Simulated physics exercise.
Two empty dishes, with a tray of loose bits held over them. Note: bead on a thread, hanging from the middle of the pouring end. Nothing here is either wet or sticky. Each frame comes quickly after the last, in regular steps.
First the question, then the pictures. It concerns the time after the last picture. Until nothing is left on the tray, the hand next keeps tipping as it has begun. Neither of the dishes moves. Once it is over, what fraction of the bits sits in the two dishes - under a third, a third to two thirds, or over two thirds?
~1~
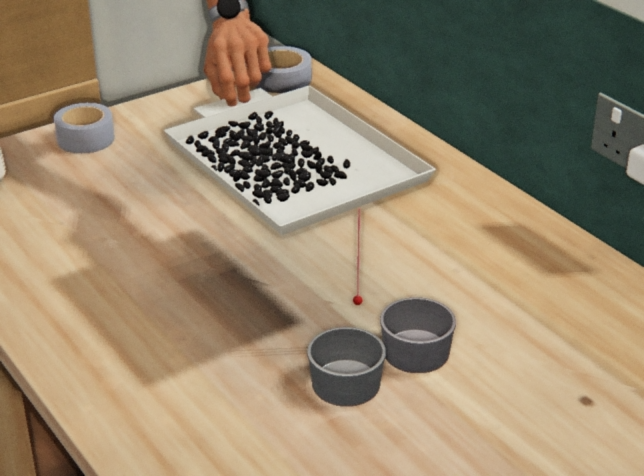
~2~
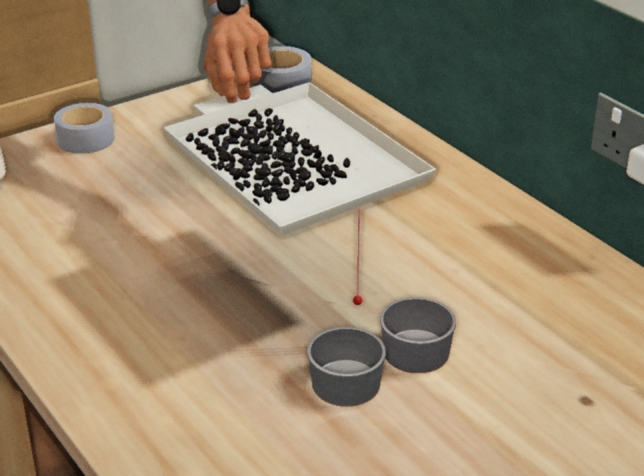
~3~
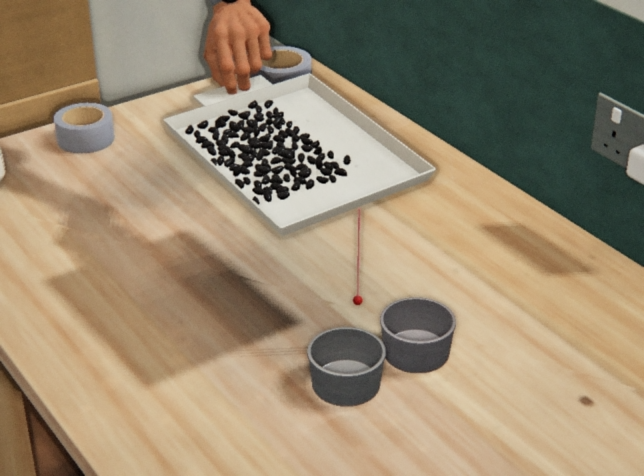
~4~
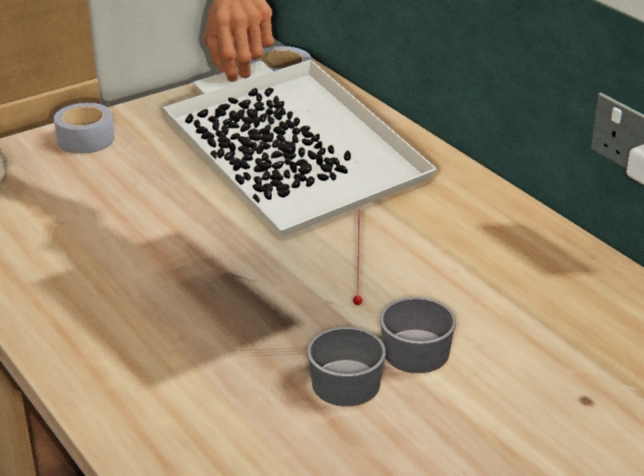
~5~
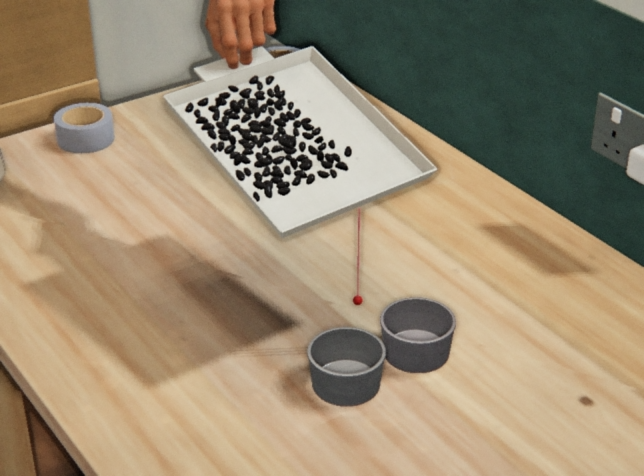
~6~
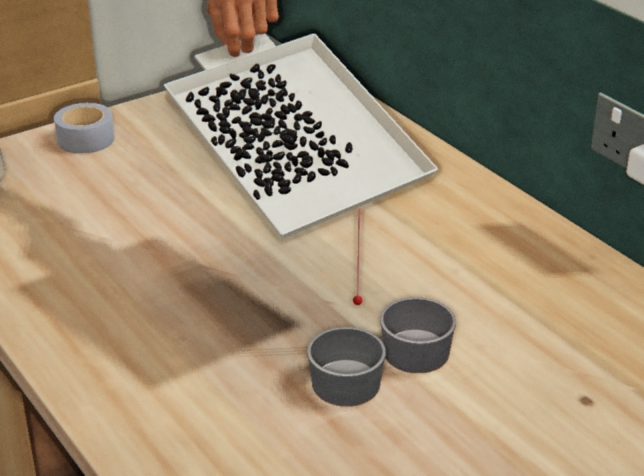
The dishes hold a third to two thirds of the bits.
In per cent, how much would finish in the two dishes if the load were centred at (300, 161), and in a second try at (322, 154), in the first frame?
In order, 60 per cent then 60 per cent.
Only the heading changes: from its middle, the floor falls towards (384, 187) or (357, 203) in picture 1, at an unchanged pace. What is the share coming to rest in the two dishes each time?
Lab note: Try one about 30 %, try two about 70 %.
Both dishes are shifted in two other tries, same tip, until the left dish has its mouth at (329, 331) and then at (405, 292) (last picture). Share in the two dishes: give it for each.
In the first position around 20 percent, in the second around 0 percent.
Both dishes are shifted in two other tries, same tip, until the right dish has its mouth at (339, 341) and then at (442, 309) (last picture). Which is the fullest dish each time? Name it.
Result 1: The right-hand one; result 2: The left-hand one.
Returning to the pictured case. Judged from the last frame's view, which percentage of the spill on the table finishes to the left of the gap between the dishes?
Near 80 per cent.
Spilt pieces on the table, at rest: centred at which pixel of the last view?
Centre at rest: About (321, 422).
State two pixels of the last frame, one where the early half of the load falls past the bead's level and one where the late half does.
It passes near (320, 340) first and then near (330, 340).
Soon after the last picture, tray tipped steeply; most on the tray; a stray few in the left dish; a stray few outside both; a small part in the air.
A little later, tray tipped past a quarter turn; a small part on the tray; about a quarter in the left dish; a stray few in the right dish; about a quarter outside both; about a third in the air.
Later still, tray tipped past a quarter turn; about half in the left dish; a small part in the right dish; about half outside both.
At rest, tray tipped past a quarter turn; about half in the left dish; a small part in the right dish; about half outside both.
